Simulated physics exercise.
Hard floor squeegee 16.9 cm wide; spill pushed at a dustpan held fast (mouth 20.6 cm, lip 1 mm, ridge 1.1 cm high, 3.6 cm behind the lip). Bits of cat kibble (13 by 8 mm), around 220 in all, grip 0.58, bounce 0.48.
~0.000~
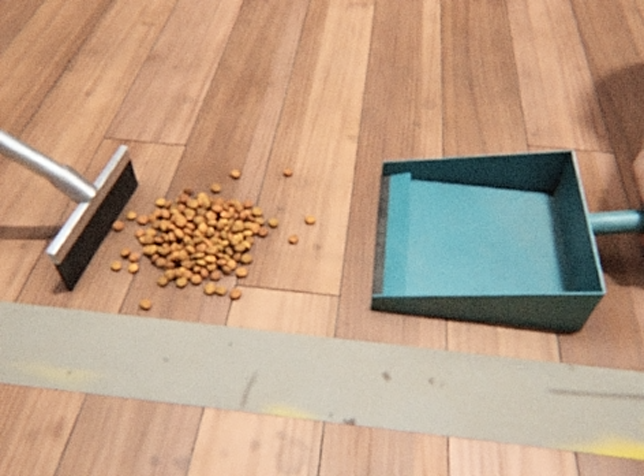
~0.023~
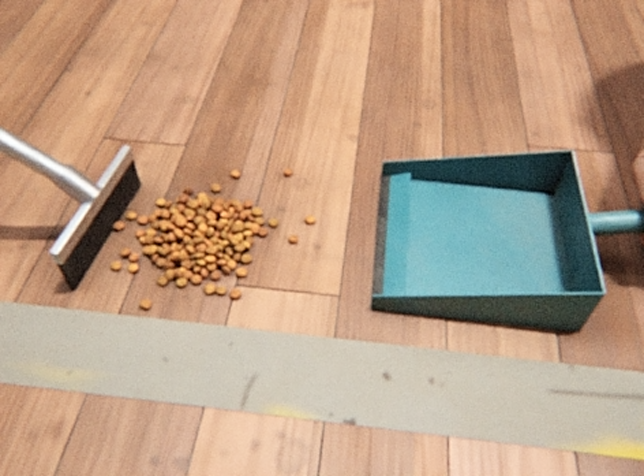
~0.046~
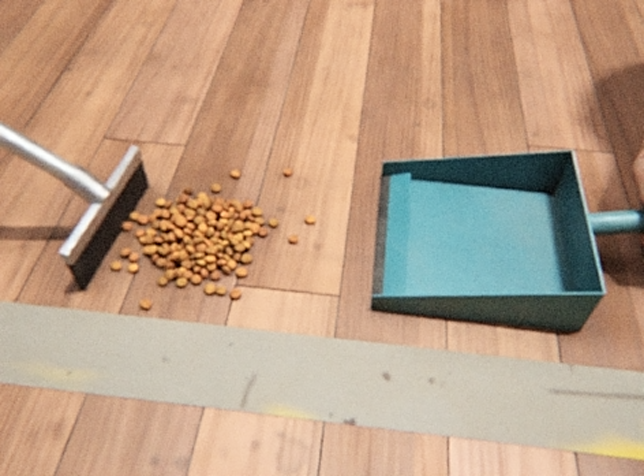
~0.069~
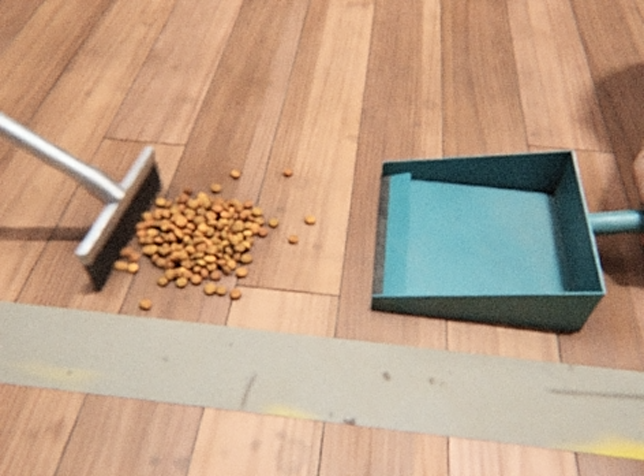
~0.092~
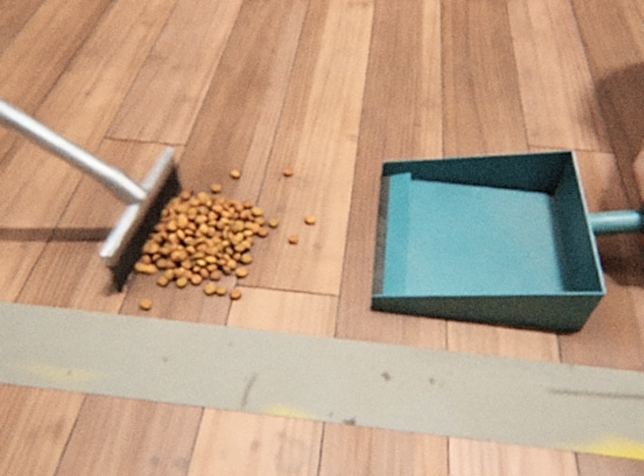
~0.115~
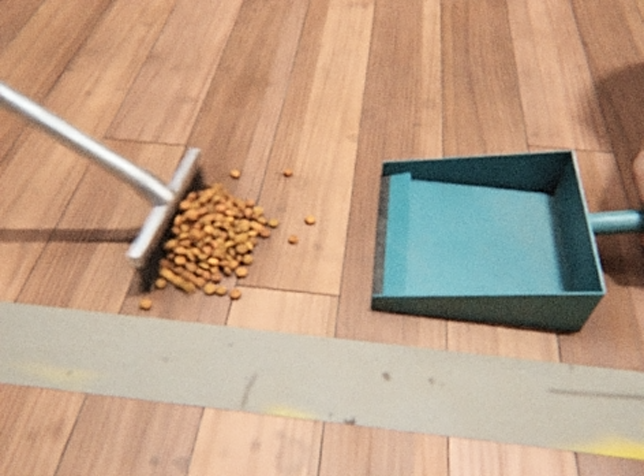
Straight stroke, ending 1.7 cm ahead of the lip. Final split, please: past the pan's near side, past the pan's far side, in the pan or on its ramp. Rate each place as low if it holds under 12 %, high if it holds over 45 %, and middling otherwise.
Past the pan's near side - middling; past the pan's far side - low; in the pan or on its ramp - high.
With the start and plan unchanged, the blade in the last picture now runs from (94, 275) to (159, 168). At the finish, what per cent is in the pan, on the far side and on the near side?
Pan 15, far 0, near 40.
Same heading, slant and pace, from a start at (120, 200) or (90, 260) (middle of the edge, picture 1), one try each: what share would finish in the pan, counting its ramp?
The two tries give about 45 % and about 45 %.
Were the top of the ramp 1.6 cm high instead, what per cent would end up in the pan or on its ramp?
That would give something like 50 per cent.
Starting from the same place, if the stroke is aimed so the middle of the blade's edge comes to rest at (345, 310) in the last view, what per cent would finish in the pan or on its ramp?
That would come to near 40 percent.
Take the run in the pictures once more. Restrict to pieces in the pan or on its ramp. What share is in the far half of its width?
I'd put it near 50 per cent.
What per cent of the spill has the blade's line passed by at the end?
Near 5 percent, give or take.
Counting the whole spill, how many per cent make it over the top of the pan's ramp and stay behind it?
Around 35 percent.
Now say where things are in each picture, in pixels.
Blade from (56, 258) to (125, 155), moved 0.0 cm, 0 of the pieces shifted so far; middle of the pieces at (206, 232); pan at (487, 247), in the first frame.
Blade from (59, 258) to (128, 155), moved 0.3 cm, 0 of the pieces shifted so far; middle of the pieces at (206, 232), in the second frame.
Blade from (69, 258) to (137, 156), moved 1.4 cm, 2 of the pieces shifted so far; middle of the pieces at (206, 232), in the third frame.
Blade from (85, 259) to (151, 156), moved 3.1 cm, 5 of the pieces shifted so far; middle of the pieces at (206, 232), in the fourth frame.
Blade from (109, 260) to (171, 157), moved 5.5 cm, 63 of the pieces shifted so far; middle of the pieces at (208, 234), in the fifth frame.
Blade from (137, 261) to (195, 158), moved 8.4 cm, 188 of the pieces shifted so far; middle of the pieces at (215, 234); pan at (487, 247). The blade's pace is about 1.30 m/s, heading 4 degrees away from the viewer's side, in the sixth frame.
After 0.21 s, middle of the blade 11 cm from the lip; 0 % over the lip, far side 0 %, near side 15 %.
After 0.27 s, middle of the blade 5 cm from the lip; 5 % over the lip, far side 0 %, near side 20 %.
Then, at 0.47 s, middle of the blade 3 cm from the lip; 55 % over the lip, far side 5 %, near side 20 %.
In the end, at 1.2 s, near side 20 %, far side 5 %, pan 55 %, in front of the lip or behind the blade 20 %.
